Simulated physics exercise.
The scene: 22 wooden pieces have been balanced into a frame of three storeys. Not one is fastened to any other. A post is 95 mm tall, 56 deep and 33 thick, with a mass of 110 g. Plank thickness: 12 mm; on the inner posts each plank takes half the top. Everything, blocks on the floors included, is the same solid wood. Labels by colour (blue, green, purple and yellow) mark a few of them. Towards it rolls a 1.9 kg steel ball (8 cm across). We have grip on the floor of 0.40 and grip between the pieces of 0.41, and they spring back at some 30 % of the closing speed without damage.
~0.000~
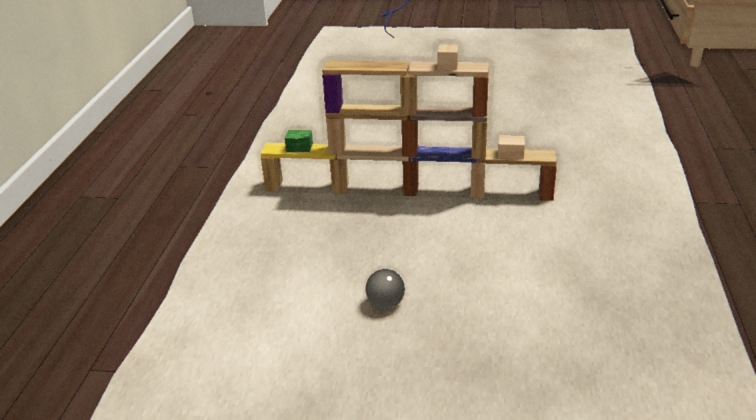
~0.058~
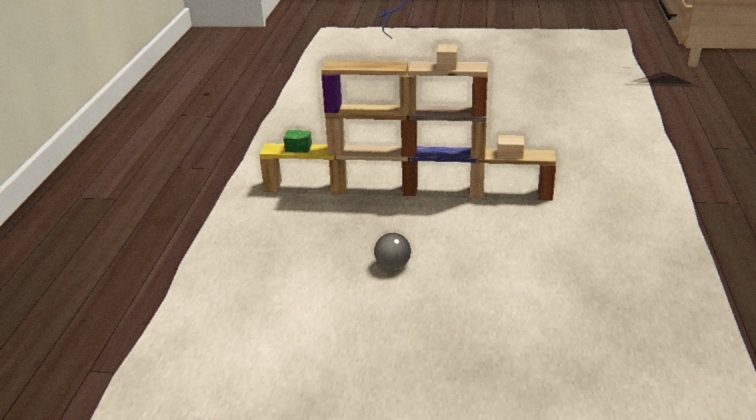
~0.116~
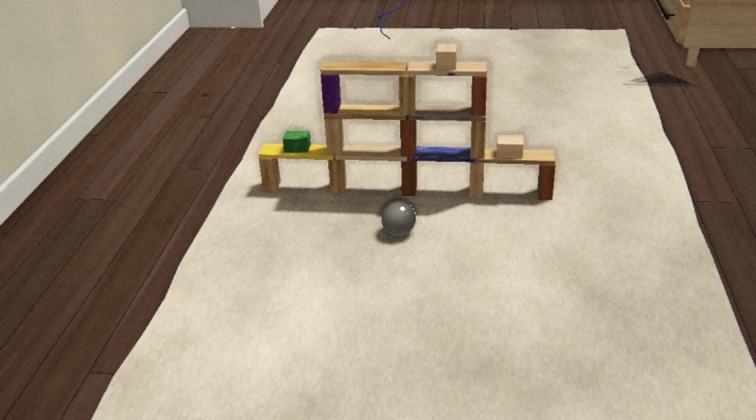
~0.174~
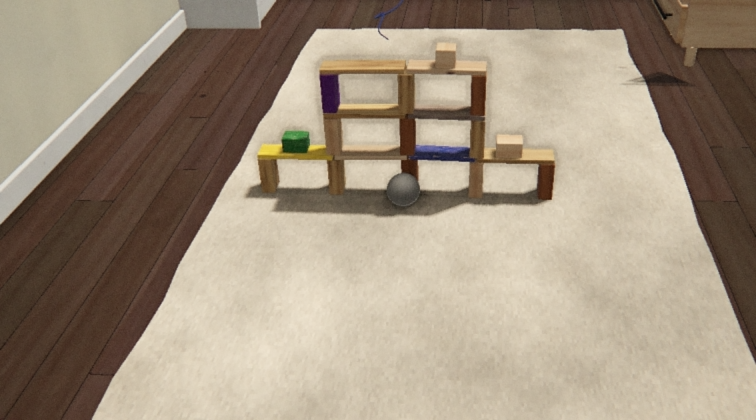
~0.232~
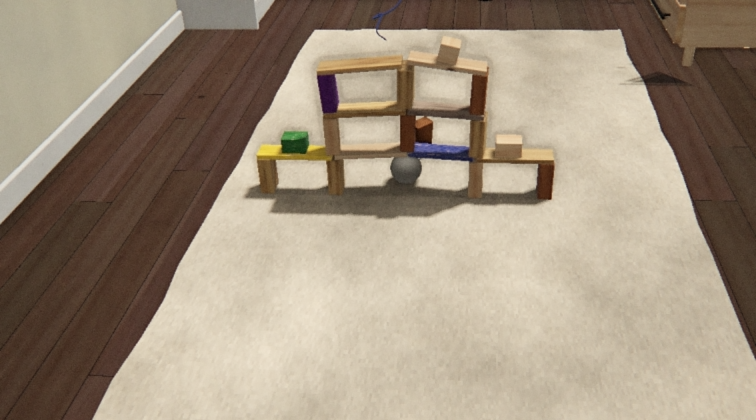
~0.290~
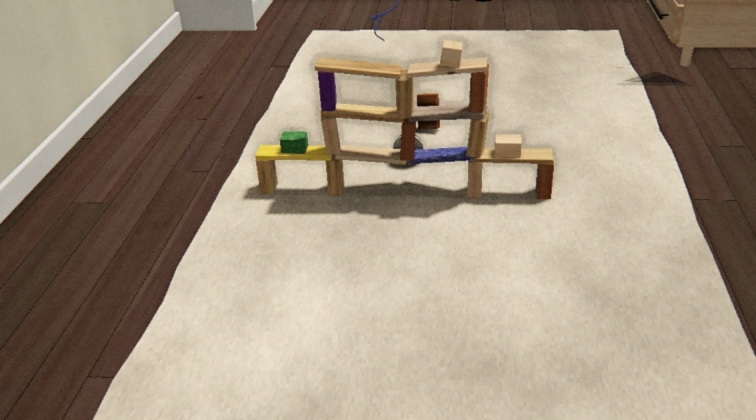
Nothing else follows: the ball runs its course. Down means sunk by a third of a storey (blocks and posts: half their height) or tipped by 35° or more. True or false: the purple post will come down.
True.
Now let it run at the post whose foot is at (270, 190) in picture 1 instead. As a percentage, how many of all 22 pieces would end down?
With that change, 10 in a hundred.
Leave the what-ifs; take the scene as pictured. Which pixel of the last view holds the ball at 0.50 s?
Pixel position: Around (417, 89).
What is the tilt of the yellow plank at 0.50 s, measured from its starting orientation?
Some 0°.
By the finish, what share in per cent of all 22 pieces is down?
I'd put it at roughly 65 per cent of them.
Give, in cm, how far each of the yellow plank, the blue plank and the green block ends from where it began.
Net displacement: Yellow = 0 cm, blue = 6 cm, green = 0 cm.
By 0.36 s, ball still moving; 8 of the 22 pieces down; purple post tilted 11°; blue plank tilted 39°, 45 mm lower.
By 0.50 s, ball still moving; 14 of the 22 pieces down; purple post tilted 42°, 7 cm lower; blue plank tilted 42°, 45 mm lower.
By 0.72 s, ball still moving; 14 of the 22 pieces down; purple post on its side; blue plank tilted 41°, 46 mm lower.
When it is over (1.3 s), ball rolling away; 14 of the 22 pieces down; purple post on its side; blue plank tilted 42°, 45 mm lower; yellow plank moved 7 mm. In pixels of the last frame, middles, purple post near (361, 217), blue plank near (448, 165).
